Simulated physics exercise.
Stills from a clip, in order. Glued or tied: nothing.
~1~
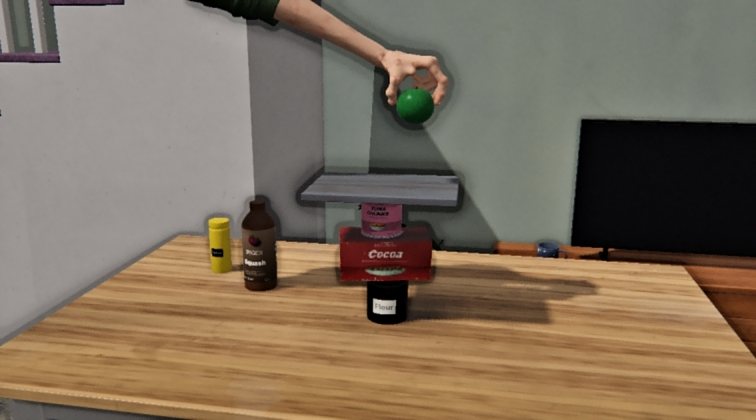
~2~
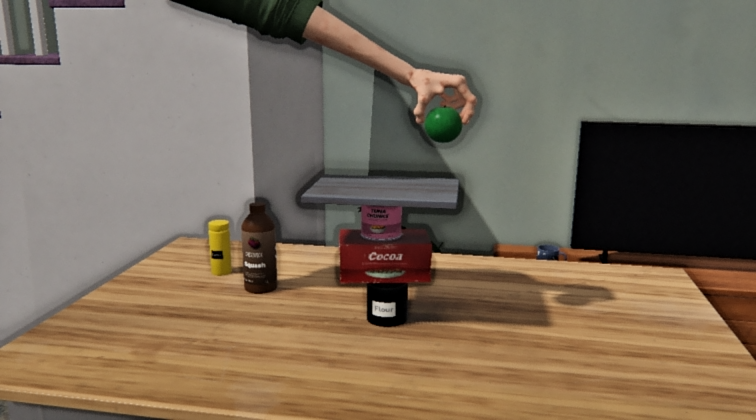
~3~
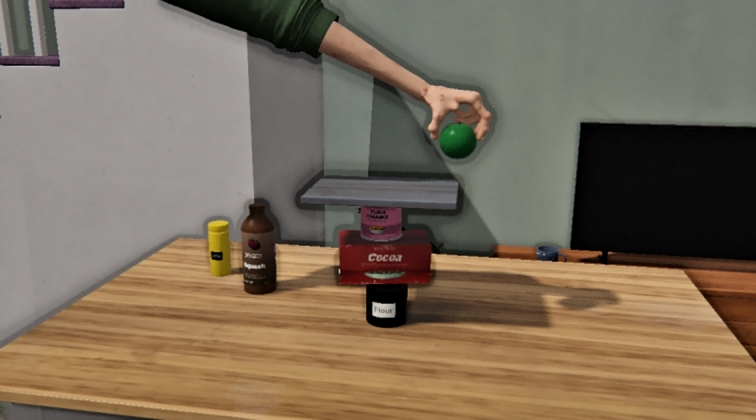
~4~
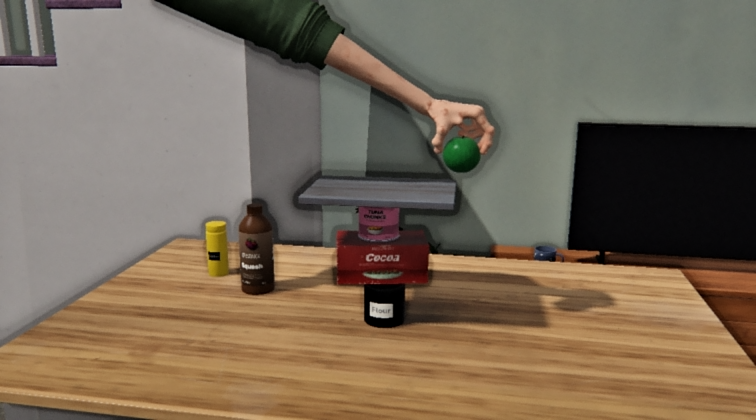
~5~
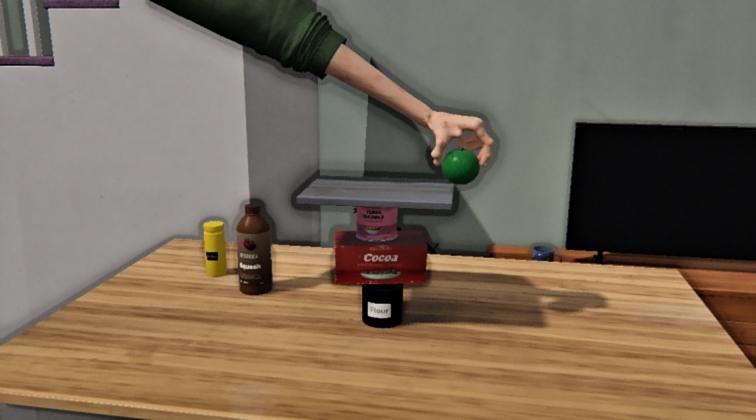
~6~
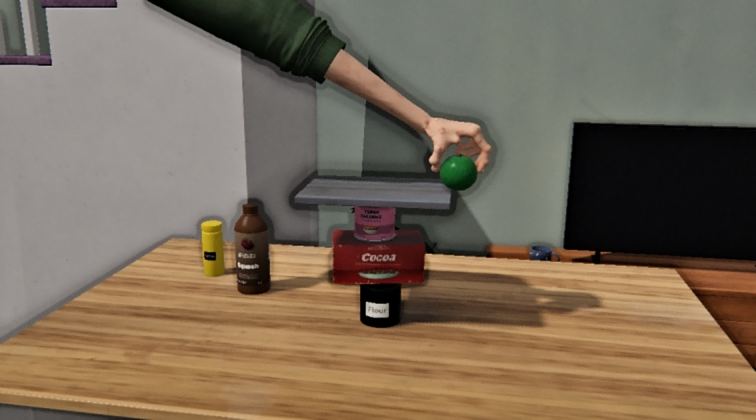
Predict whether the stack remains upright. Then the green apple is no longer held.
Short answer: It's not safe.
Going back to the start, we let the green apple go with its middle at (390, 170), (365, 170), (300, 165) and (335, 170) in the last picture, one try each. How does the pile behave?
Stays standing, stays standing, topples over, stays standing.
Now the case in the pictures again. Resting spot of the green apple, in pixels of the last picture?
Look near (506, 314) in the final picture.
Then, 0.40 s after the last picture, green apple now fallen.
Then, 0.50 s after the last picture, things are still on the move.
At rest, fallen, green apple; the other 6 in place. Seen from the same camera at the end, green apple near (506, 314). The pile loses its balance.
